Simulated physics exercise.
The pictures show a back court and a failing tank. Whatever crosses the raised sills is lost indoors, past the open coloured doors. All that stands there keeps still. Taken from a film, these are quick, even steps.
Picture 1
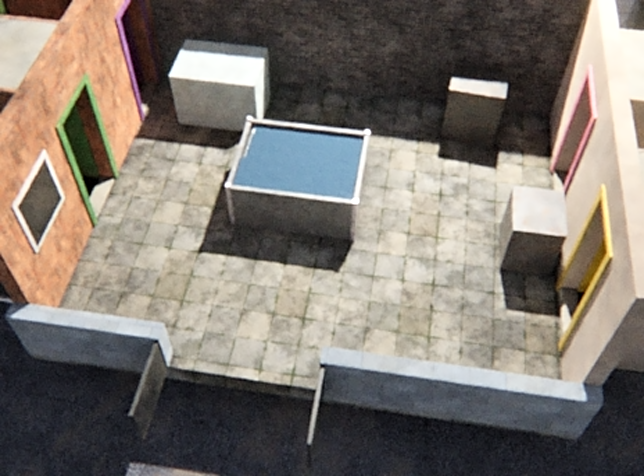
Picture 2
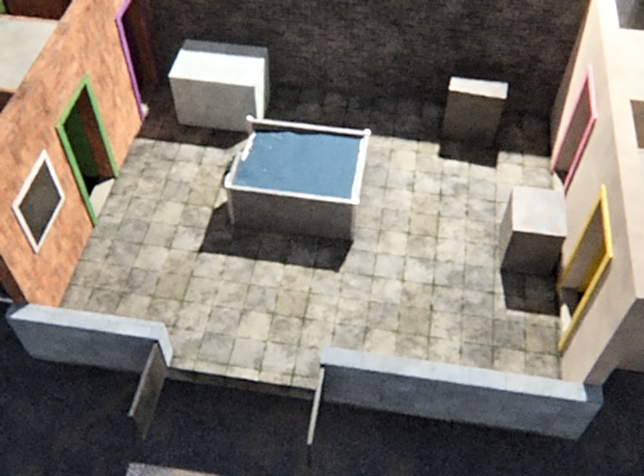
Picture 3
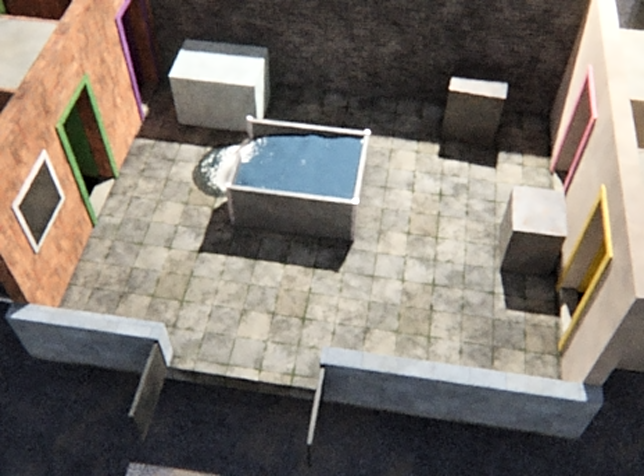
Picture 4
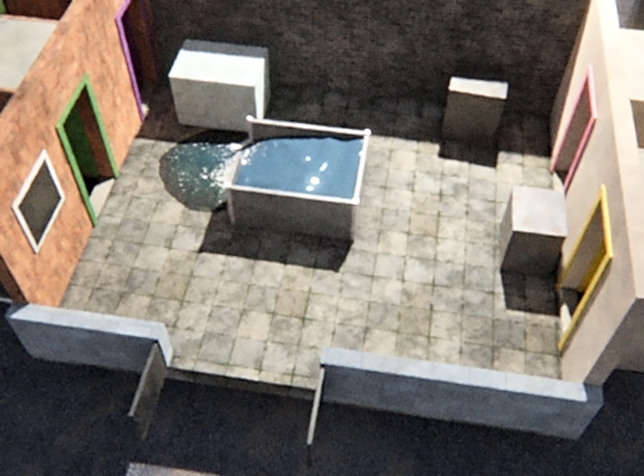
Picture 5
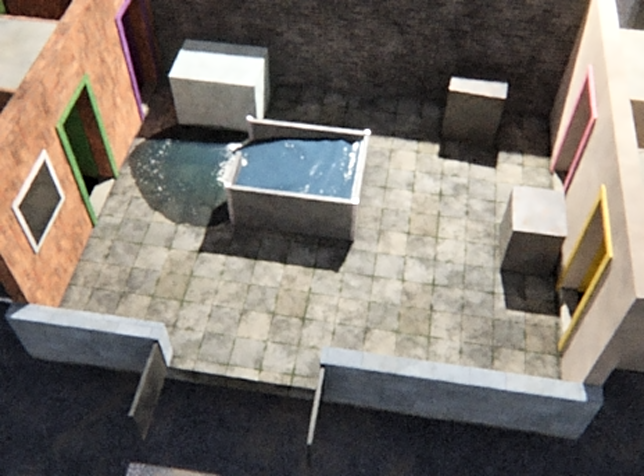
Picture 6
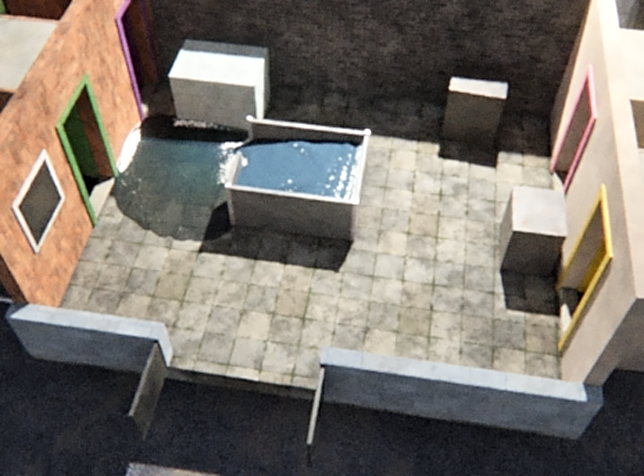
A raised water tank opens on its left side and water spreads leftward across the paving.
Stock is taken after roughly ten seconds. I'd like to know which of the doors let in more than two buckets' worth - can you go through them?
The pink door will let in an allowed amount, the green door will let in too much, the purple door will let in too much, the yellow door will let in an allowed amount.
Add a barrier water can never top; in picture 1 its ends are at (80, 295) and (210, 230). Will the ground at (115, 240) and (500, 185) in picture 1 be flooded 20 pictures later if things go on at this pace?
Soaked, not wet.
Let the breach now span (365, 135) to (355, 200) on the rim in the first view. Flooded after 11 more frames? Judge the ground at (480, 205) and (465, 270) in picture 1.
Taking them in turn, they come out soaked and soaked.
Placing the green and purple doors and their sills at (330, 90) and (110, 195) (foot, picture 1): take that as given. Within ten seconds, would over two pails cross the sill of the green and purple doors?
Well, the green door misses the threshold, but the purple door beats the threshold.
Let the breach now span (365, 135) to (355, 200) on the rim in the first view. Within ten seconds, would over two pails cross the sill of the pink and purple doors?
Pink door: Exceeds the limit; purple door: Falls short.
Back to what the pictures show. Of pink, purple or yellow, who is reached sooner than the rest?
That would be the door marked purple.
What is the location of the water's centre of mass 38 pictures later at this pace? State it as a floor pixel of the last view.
It is around (245, 204).
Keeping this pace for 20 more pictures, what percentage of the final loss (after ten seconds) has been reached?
Around 45 per cent.
A moment on, water covers 15 % of the floor; the pink door not reached, the green door over two buckets in, the purple door under two buckets in, the yellow door not reached.
Next, water covers 20 % of the floor; the pink door not reached, the green door far over two buckets in, the purple door over two buckets in, the yellow door not reached.
Then, water covers 30 % of the floor; the pink door not reached, the green door far over two buckets in, the purple door far over two buckets in, the yellow door not reached.
Later, water covers 70 % of the floor; the pink door not reached, the green door far over two buckets in, the purple door far over two buckets in, the yellow door not reached.
In the end, water covers 85 % of the floor; the pink door wet at the sill, nothing in, the green door far over two buckets in, the purple door far over two buckets in, the yellow door wet at the sill, nothing in.
